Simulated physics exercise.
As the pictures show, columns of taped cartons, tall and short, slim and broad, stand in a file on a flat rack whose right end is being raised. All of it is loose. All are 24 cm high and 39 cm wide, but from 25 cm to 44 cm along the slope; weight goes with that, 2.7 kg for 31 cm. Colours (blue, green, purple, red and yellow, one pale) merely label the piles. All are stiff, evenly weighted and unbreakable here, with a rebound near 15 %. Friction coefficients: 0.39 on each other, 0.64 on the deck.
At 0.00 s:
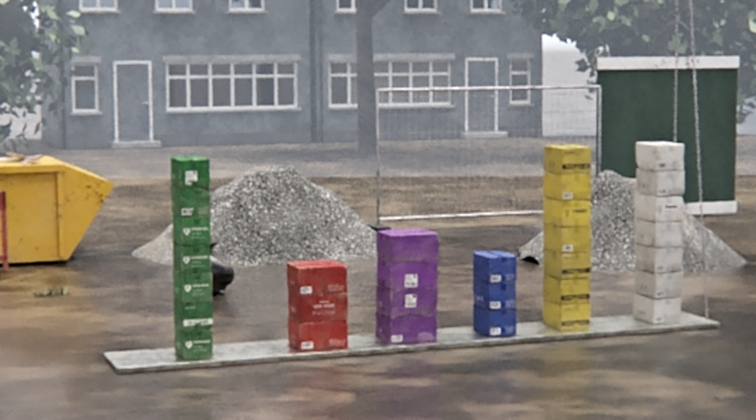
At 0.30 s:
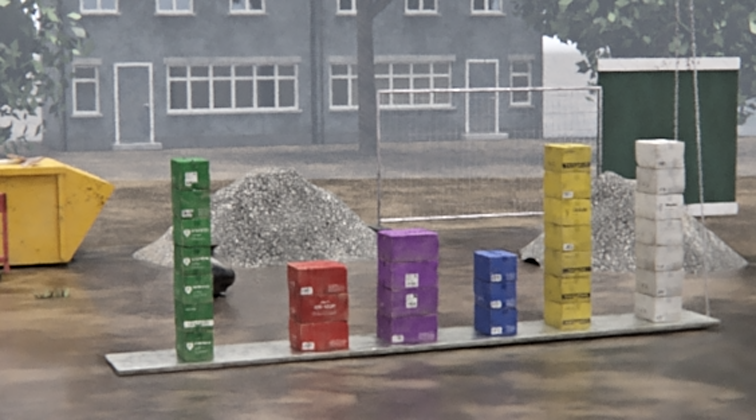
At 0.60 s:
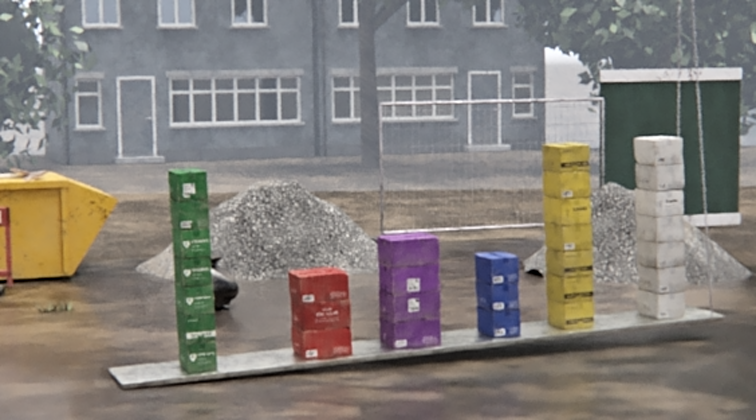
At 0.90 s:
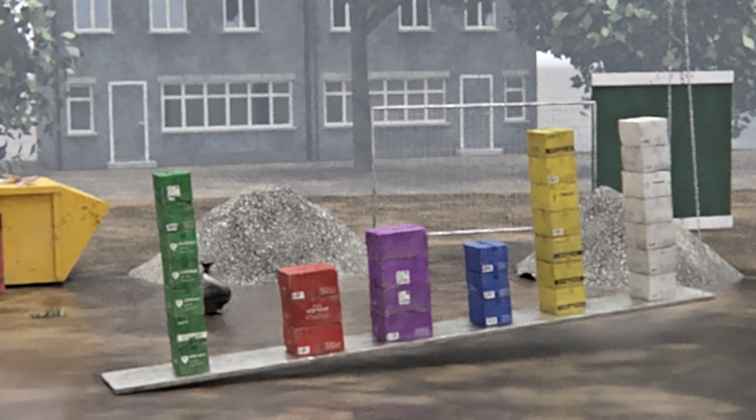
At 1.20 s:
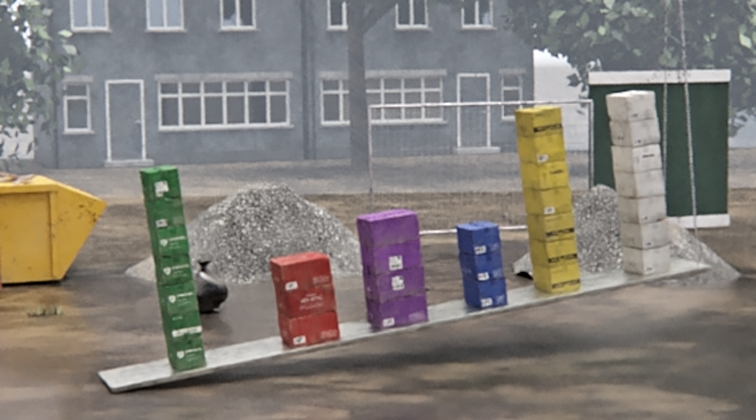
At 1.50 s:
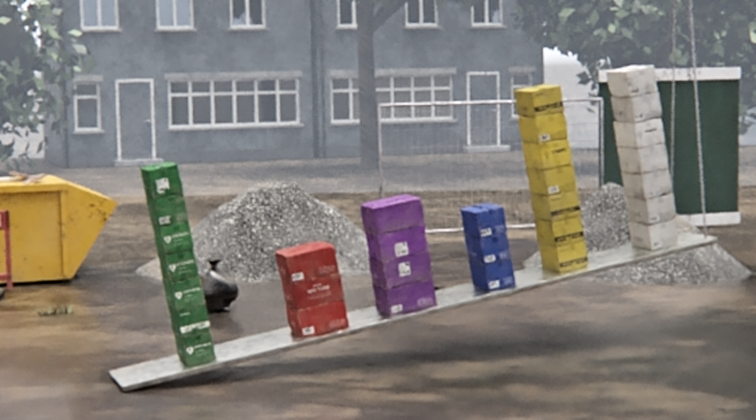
Six stacks of taped cartons, green, red, purple, blue, yellow and white from left to right, stand on a long flat grey rack, seen from the front across muddy ground. Behind them are a yellow skip, gravel heaps, a wire fence, a dark green panel and a grey-blue house with white windows. The rack lies still at first, then its right end rises steadily, the stacks leaning left with it, while the view shifts slightly.
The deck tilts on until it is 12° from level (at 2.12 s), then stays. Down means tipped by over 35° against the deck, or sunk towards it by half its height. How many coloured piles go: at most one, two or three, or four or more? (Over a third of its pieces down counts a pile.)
It takes four or more of them.
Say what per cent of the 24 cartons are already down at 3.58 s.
By then 75 per cent.
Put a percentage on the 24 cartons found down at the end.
Near 85 per cent.
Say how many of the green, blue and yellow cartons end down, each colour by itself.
By colour: Green 7, blue 2, yellow 7.
After 2.06 s, slope 12°; none of the 24 other cartons down, 14 disturbed; top green carton 8° from how it stood; top yellow carton 4° from how it stood.
After 2.72 s, slope 12°; 14 of the 24 other cartons down; top green carton on its side; top yellow carton 44° from how it stood, 31 cm lower.
After 3.58 s, slope 12°; 18 of the 24 other cartons down; top yellow carton upside down; top green carton on its side.
In the end (5.0 s), slope 12°; 20 of the 24 other cartons down; top yellow carton upside down; top red carton on its side. Wrecked, blue, green, purple, red and yellow. From the last view, middles, top red carton near (169, 342).
